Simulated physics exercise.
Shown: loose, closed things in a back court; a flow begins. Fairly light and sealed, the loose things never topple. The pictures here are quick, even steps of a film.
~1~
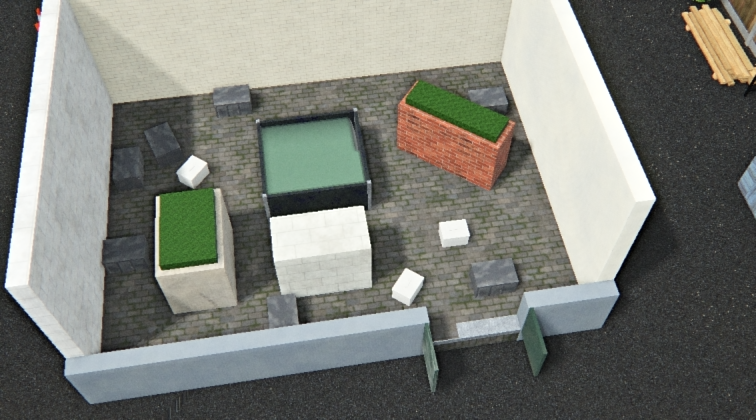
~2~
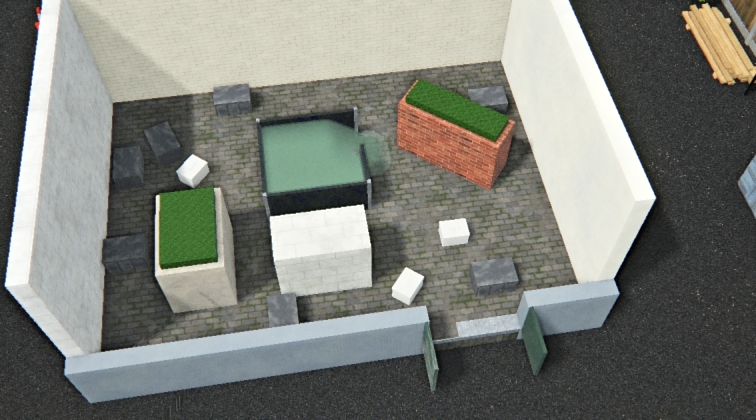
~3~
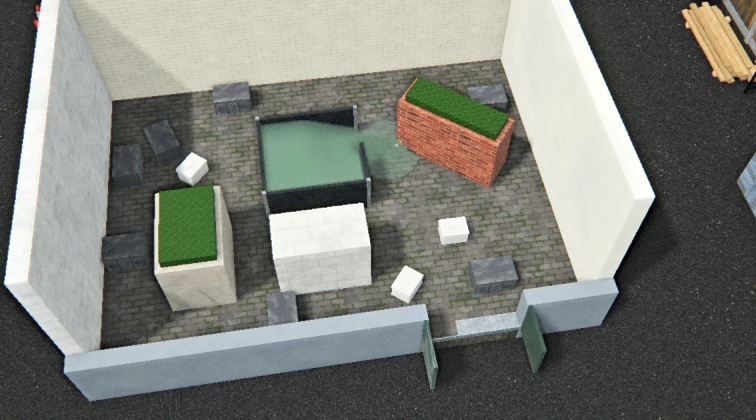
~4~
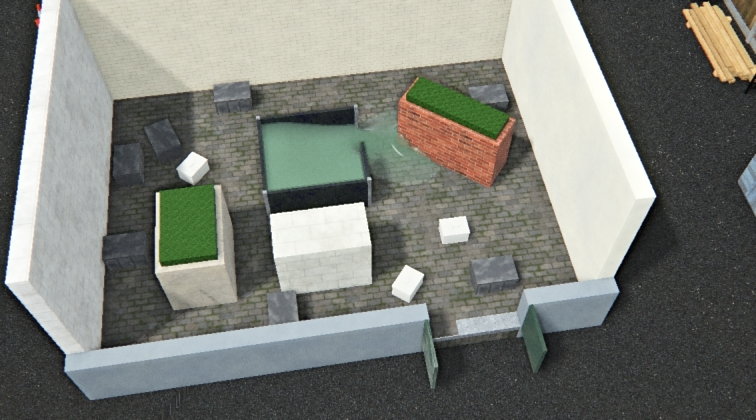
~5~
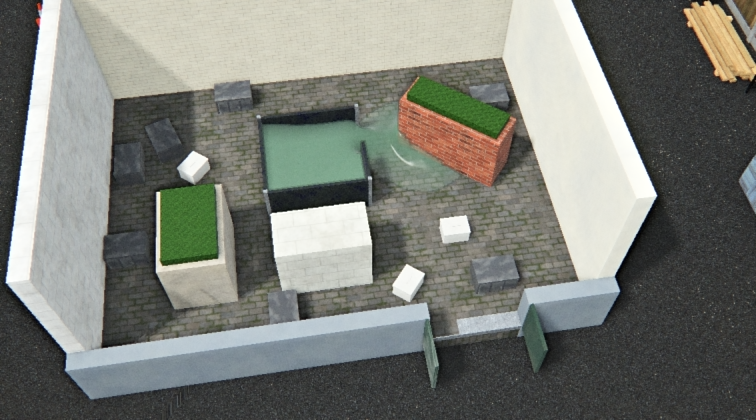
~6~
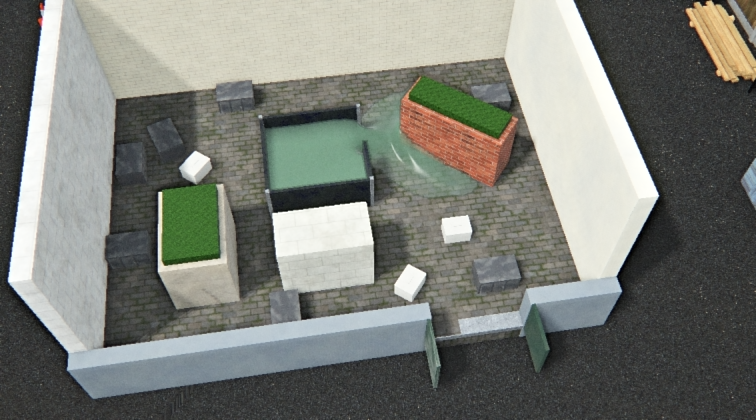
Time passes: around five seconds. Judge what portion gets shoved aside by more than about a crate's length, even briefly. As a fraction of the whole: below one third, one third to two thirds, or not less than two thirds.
The fraction is below one third.
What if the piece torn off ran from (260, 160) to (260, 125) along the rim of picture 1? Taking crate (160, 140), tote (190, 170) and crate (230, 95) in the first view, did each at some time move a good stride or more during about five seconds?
Here is how they go, in order: Dislodged that far, dislodged that far, and dislodged that far.
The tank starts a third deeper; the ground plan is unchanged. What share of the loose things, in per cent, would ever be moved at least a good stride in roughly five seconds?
By my count, 30 %.
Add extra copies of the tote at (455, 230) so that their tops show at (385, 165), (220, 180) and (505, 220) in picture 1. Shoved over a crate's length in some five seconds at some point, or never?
One by one: Knocked well away; hardly budges; knocked well away.
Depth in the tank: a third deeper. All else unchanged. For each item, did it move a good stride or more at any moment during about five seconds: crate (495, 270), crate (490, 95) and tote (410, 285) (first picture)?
The first reached the mark, the second reached the mark, the third stopped before it.
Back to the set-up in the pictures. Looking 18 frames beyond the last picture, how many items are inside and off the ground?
Count: 1.
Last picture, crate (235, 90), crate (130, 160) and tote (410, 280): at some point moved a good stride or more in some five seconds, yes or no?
Short of that; short of that; short of that.
A moment on, 0 of 10 are well off their spots; 0 afloat.
Next, 1 of 10 are well off their spots; 0 afloat.
Later, 3 of 10 are well off their spots; 1 afloat.
In the end, 3 of 10 are well off their spots, and 3 have been at some point; 2 afloat.
